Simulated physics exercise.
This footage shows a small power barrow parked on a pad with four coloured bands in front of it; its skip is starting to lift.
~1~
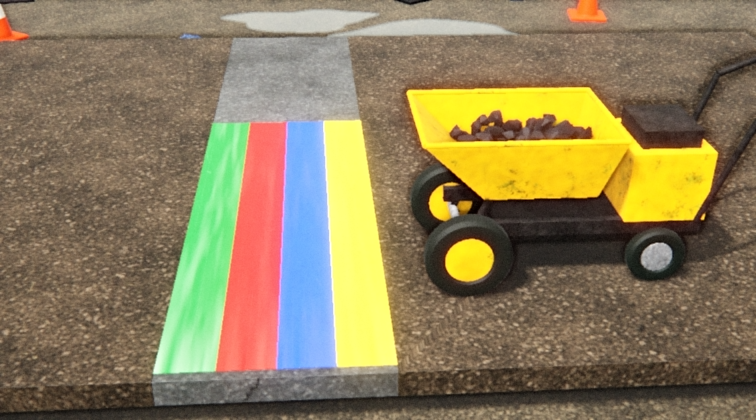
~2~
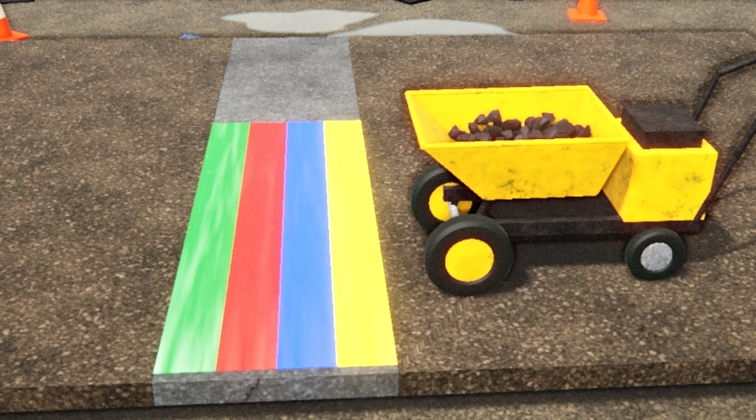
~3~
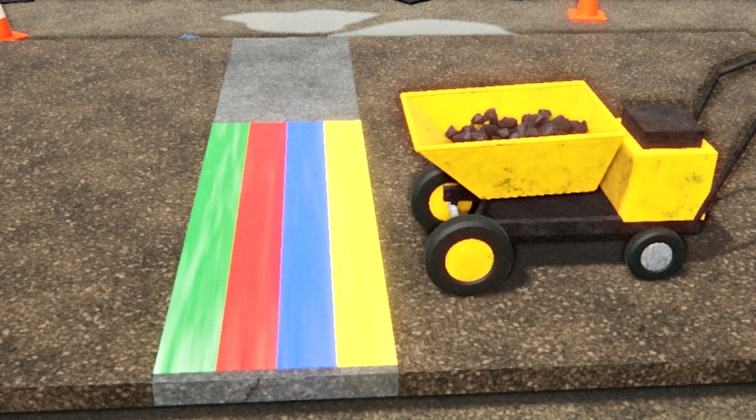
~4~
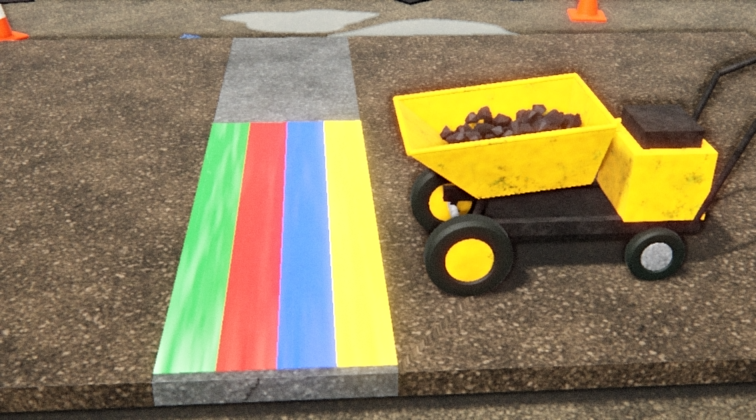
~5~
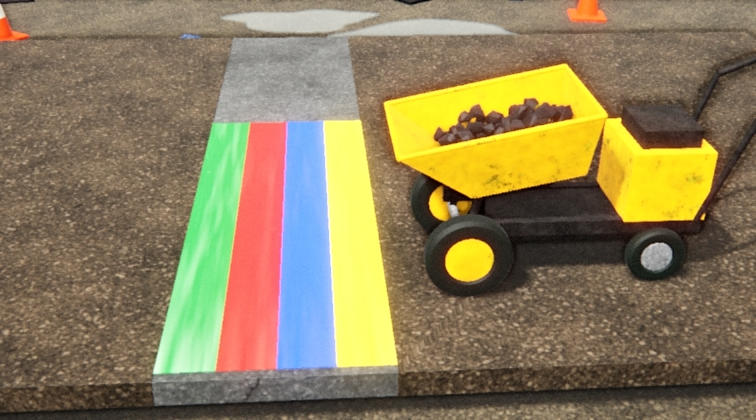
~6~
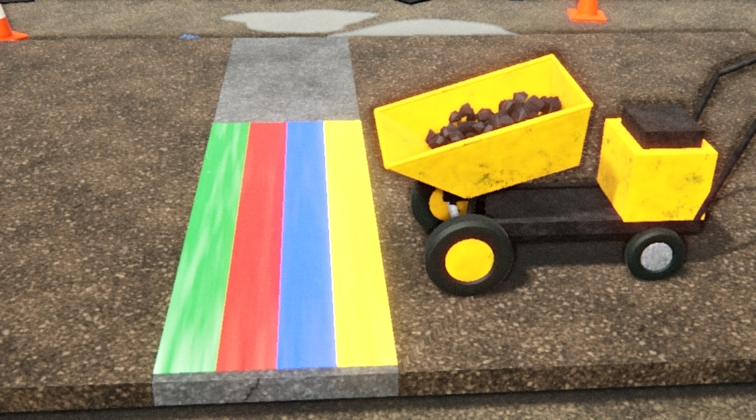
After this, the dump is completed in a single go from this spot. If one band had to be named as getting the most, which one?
I would name blue.
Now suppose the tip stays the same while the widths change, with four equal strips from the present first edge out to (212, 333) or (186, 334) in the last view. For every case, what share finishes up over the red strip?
30 % and 30 %.
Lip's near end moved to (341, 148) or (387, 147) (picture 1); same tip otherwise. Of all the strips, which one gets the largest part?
One by one: Green and the red strip.
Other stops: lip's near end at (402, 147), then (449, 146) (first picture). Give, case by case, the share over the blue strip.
Near 30 % and 40 %.
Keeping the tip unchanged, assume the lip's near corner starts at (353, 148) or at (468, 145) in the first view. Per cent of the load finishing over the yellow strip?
Result: Try 1 = 0 %, try 2 = 40 %.
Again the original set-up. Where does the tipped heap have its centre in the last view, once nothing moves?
Close to (288, 259) in the last view.
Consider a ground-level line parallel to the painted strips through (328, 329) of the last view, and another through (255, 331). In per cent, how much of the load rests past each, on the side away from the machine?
First 70 in a hundred, second 20 in a hundred.
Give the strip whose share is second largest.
The strip in red comes second.
Just after the last frame, skip tipped steeply; every one in the skip.
A moment on, skip tipped right over; the larger part in the skip; about a tenth over the blue strip.
Further on, skip tipped right over; roughly a quarter in the skip; roughly half over the blue strip; roughly a quarter over the red strip; about a tenth over the green strip; just a few off the paint.
When it is over, skip tipped right over; roughly a quarter in the skip; just a few over the yellow strip; roughly a third over the blue strip; roughly a quarter over the red strip; about a tenth over the green strip; about a tenth off the paint.
